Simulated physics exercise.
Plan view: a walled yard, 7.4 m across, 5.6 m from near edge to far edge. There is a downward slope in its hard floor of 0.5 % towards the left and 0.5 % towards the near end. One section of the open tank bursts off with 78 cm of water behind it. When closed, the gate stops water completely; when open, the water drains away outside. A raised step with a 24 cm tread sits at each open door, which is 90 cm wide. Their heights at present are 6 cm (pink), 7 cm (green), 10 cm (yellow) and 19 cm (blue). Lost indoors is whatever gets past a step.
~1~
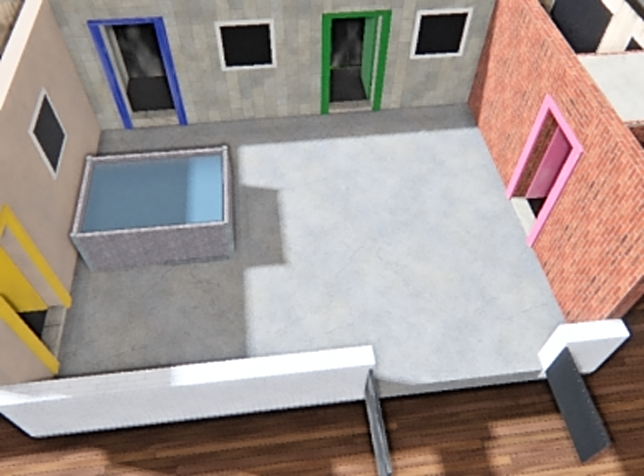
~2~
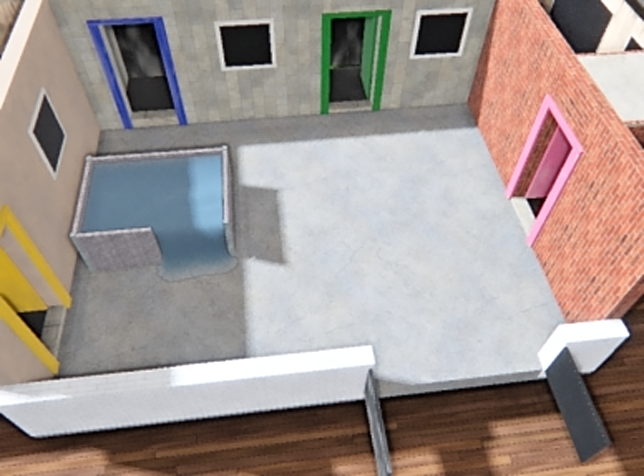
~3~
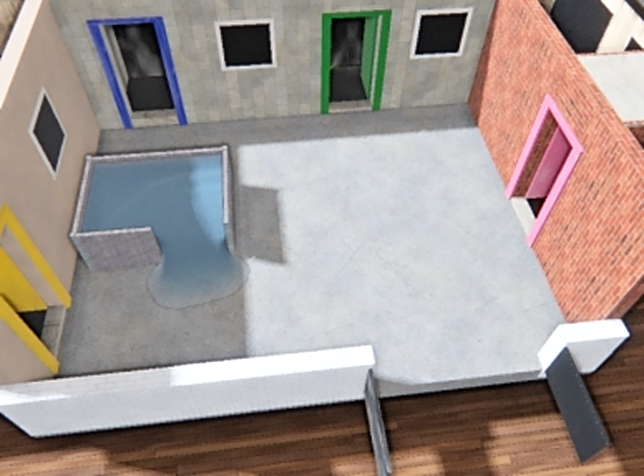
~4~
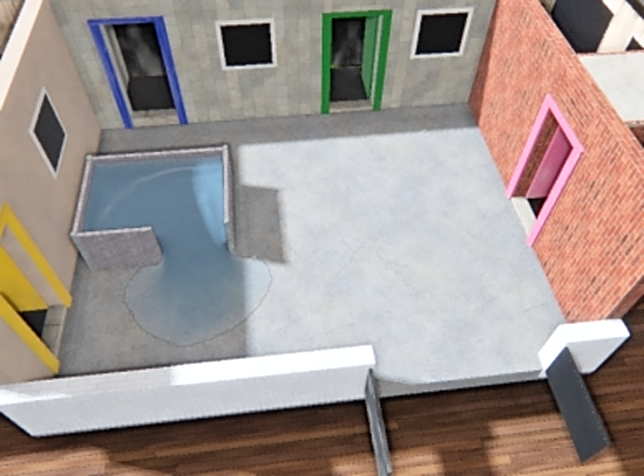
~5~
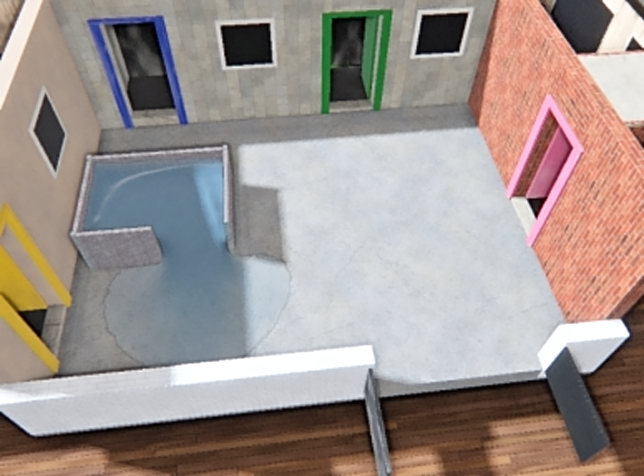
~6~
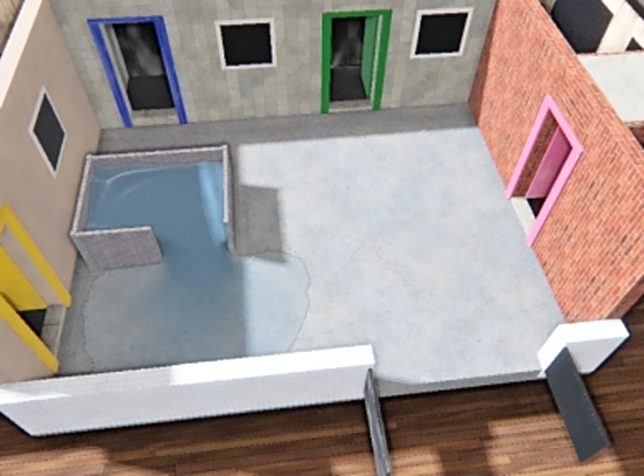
At first, an open tank of still water sits in the left corner of a walled yard with blue, green, yellow and pink doorways. Then part of its front wall is gone and water pours through the gap, spreading across the grey floor in a widening, rounded pool towards the low white near wall.
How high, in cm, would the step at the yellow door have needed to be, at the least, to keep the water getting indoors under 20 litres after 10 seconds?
About 14 cm.
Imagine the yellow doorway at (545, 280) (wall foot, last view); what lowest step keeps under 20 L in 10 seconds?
Roughly 10.5 cm.
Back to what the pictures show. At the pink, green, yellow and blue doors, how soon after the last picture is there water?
So pink sees it at 2.8 s, green at 6.0 s, yellow at 0.2 s and blue at 3.8 s.
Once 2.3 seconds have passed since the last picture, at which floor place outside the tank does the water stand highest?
About (62, 406).
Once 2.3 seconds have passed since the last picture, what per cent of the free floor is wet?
About 40 per cent.
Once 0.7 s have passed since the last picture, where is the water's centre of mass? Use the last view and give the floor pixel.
(180, 263).
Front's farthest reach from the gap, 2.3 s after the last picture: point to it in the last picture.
Close to pixel (577, 349).
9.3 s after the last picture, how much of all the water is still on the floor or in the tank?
Close to 82 in a hundred.
Then, 0.7 s after the last picture water covers 20 % of the floor, deepest (42 cm) near (199, 378); 6 cm at the yellow door, 0 litres in over its 10 cm step.
Then, 2.3 s after the last picture water covers 40 % of the floor, deepest (32 cm) near (62, 406); 17 cm at the yellow door, 15 litres in over its 10 cm step.
Then, 9.3 s after the last picture water covers 90 % of the floor, deepest (11 cm) near (48, 408); 9 cm at the yellow door, 58 litres in over its 10 cm step.
At the yellow door as built, the water peaked near 17 cm, 2.5 s after the last picture.
Run again over the same 10 s with other heights there, 29 litres in over 12.5 cm, 15 litres over 15 cm. The limit of 20 litres is kept from about 14 cm up.
